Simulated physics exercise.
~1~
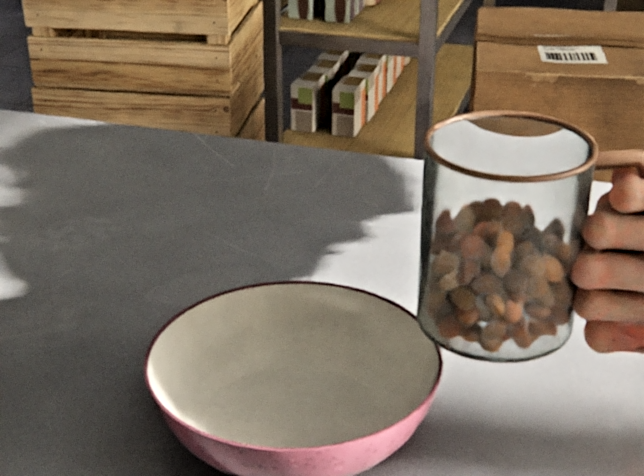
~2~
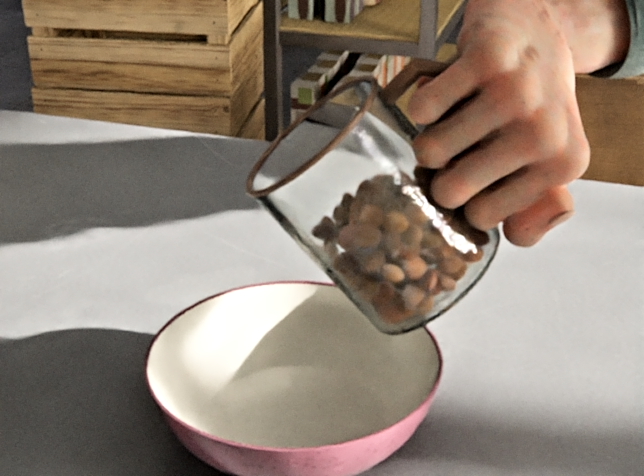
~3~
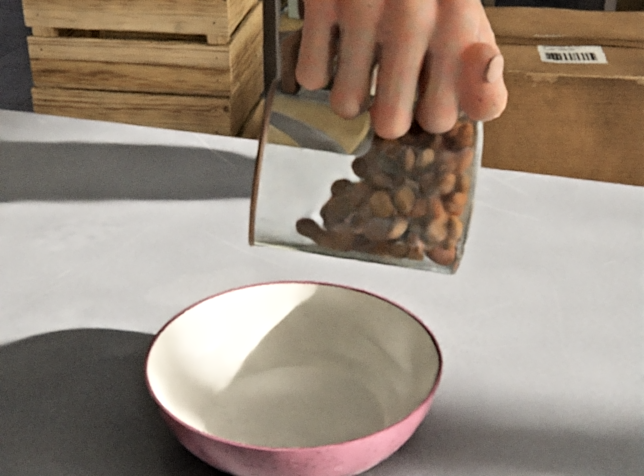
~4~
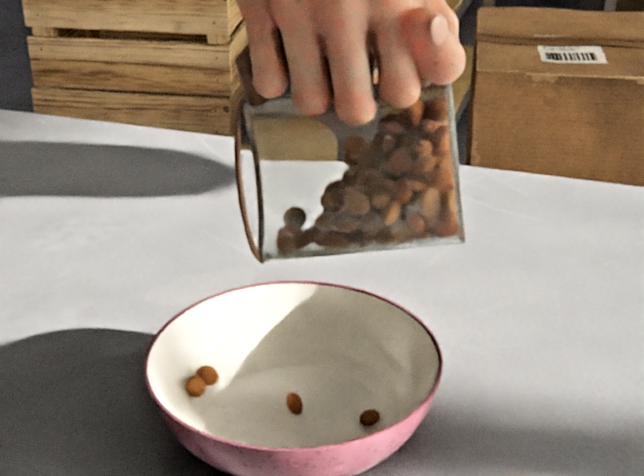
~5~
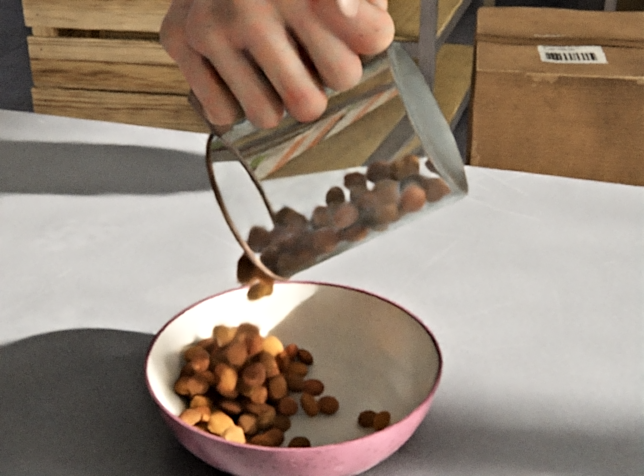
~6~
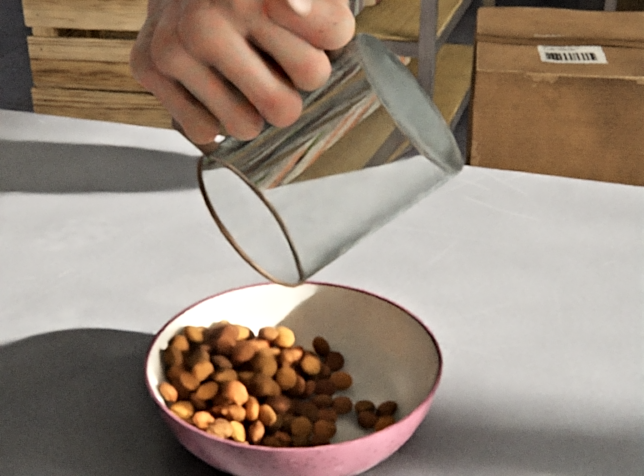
A hand holds a clear glass mug of small brown pieces, like kibble, upright at the right of a pink bowl with a pale inside, on a grey table with wooden crates and a cardboard box behind. The hand lifts the mug leftward and leans it toward the bowl, then turns it onto its side above the rim. A few pieces drop out and land scattered in the empty bowl. As the mouth tips lower, many more tumble into a heap on the bowl's left side. Finally the mug, tilted steeply downward, is empty, and the pieces lie piled in the bowl.
